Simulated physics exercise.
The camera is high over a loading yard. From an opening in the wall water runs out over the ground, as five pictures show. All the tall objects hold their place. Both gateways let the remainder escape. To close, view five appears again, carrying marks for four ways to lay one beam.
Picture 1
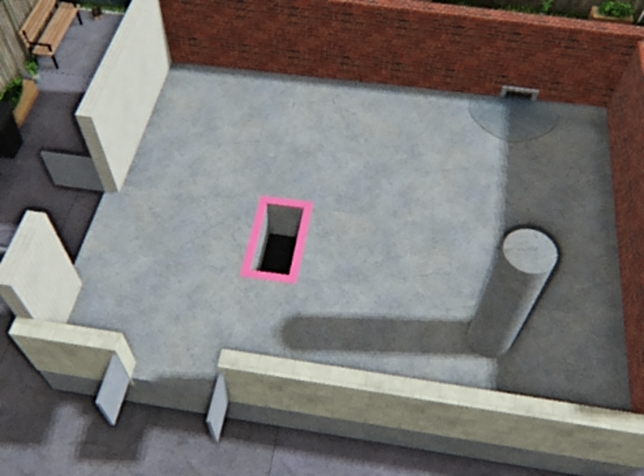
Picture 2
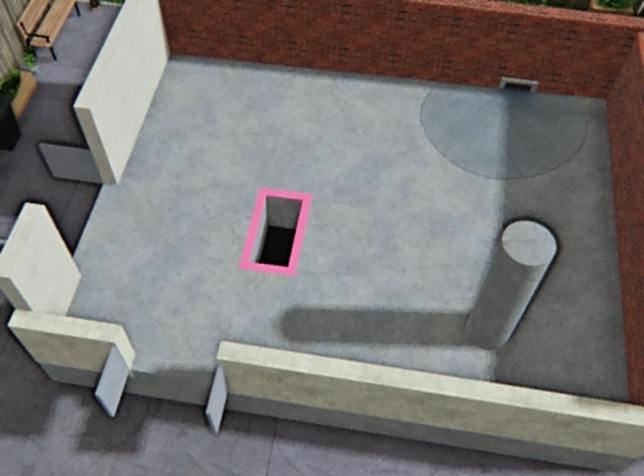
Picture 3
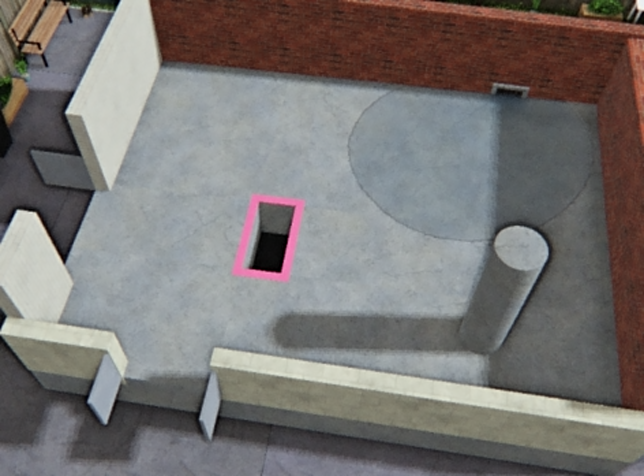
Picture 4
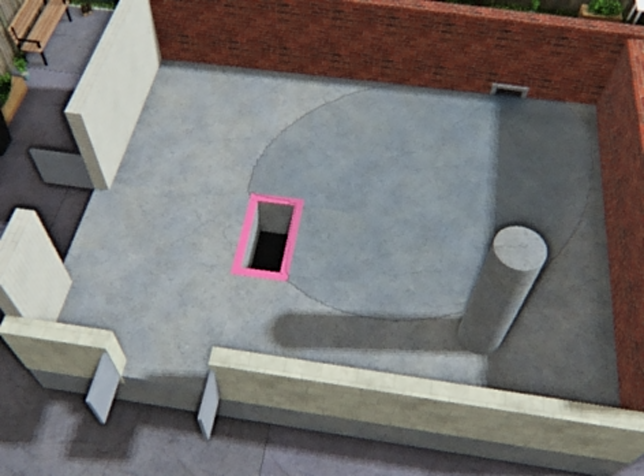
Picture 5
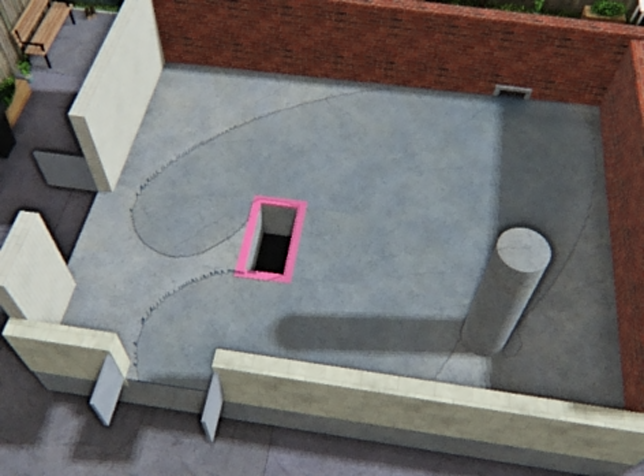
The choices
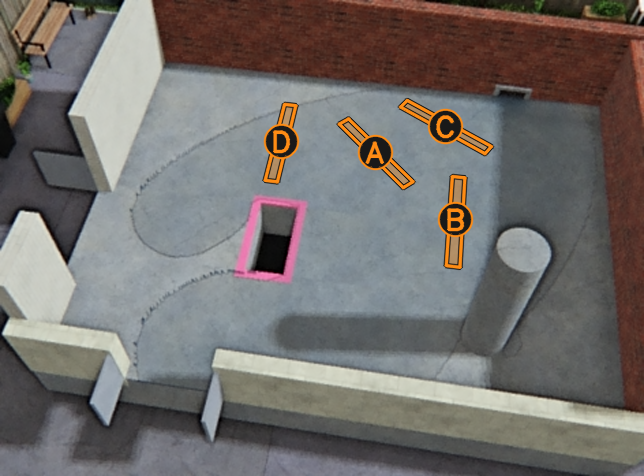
In a walled loading yard seen from above, a small patch of water appears by an outfall in the brick wall at the upper right. It spreads steadily across the grey ground, passing the round pillar and reaching the pink-edged gully, then extends around both sides of it toward the left.
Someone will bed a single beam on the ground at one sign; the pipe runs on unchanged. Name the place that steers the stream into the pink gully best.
Take D.
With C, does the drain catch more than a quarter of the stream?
No.
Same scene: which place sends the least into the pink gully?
C.
On the marked copy, A from (343, 121) to (408, 184); B from (453, 266) to (458, 177); C from (403, 103) to (488, 150); D from (271, 181) to (290, 104).
For place A, about 18 % of the stream runs into the pink gully, about 82 % out by the gates.
For place B, about 25 % of the stream runs into the pink gully, about 75 % out by the gates.
For place C, about 13 % of the stream runs into the pink gully, about 87 % out by the gates.
For place D, about 49 % of the stream runs into the pink gully, about 51 % out by the gates.
